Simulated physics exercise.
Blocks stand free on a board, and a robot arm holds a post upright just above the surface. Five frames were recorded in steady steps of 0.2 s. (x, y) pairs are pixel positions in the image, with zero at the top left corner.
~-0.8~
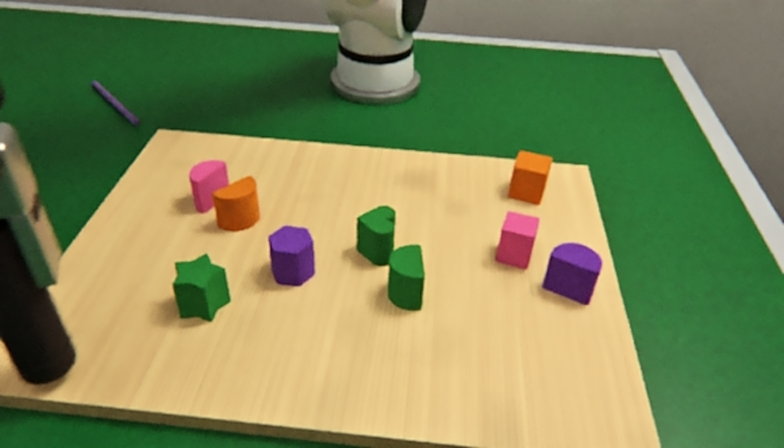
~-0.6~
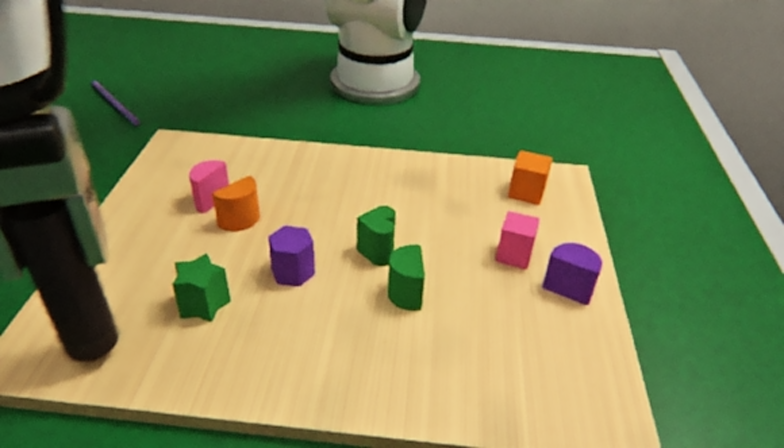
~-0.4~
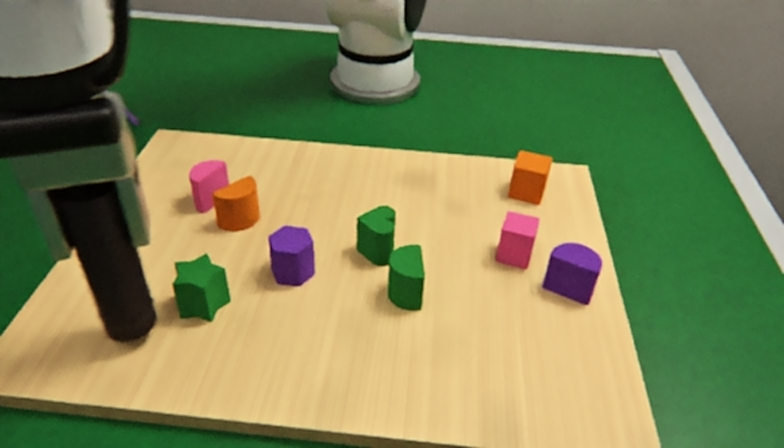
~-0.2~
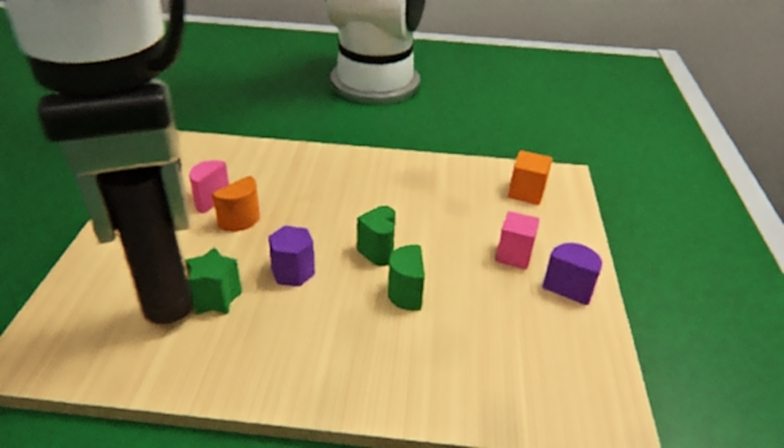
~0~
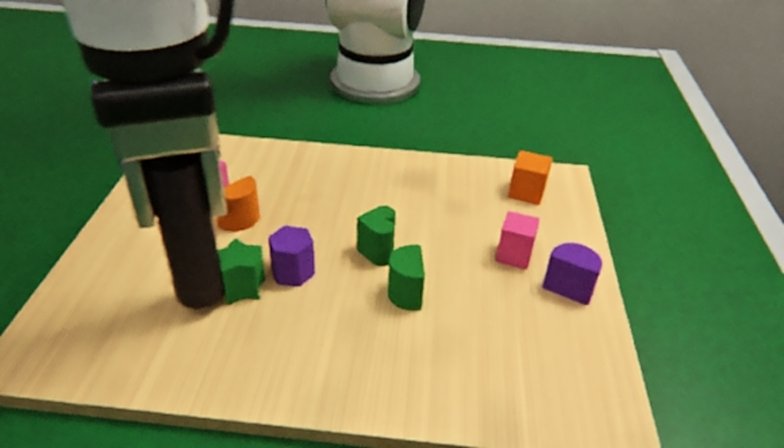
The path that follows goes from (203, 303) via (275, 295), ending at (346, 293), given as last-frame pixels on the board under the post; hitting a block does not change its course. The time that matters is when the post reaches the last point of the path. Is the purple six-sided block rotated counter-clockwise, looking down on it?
I expect not.
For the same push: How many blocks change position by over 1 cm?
Number moved: 2.
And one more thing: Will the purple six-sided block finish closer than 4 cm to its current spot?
Short answer: No.
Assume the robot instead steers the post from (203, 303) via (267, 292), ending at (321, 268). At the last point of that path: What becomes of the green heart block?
Shifted.
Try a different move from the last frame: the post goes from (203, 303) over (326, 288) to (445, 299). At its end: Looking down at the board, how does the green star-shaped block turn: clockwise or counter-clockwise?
Seen from overhead, it turns anticlockwise.
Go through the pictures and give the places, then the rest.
Post's lower end at (48, 364); green star-shaped block at (196, 270); purple six-sided block at (291, 238); green half-round block at (408, 260), in the first frame.
Post at (92, 343); blocks still, in the second frame.
Post at (132, 324); blocks still, in the third frame.
Post at (168, 308); green star-shaped block at (209, 264), in the fourth frame.
Post at (201, 293); green star-shaped block at (237, 254); purple six-sided block at (291, 238); green half-round block at (408, 260), in the fifth frame.
On the path given first. One third of the way, post at (251, 287); green star-shaped block at (274, 239), turned 30° anticlockwise; purple six-sided block at (313, 231), turned 40° clockwise.
Two thirds of the way, post at (299, 284); green star-shaped block at (304, 233), turned 55° anticlockwise; purple six-sided block at (336, 216), turned 20° clockwise.
At the end, post at (345, 284); green star-shaped block at (310, 233), turned 75° anticlockwise; purple six-sided block at (338, 212), turned 20° clockwise; green half-round block still.
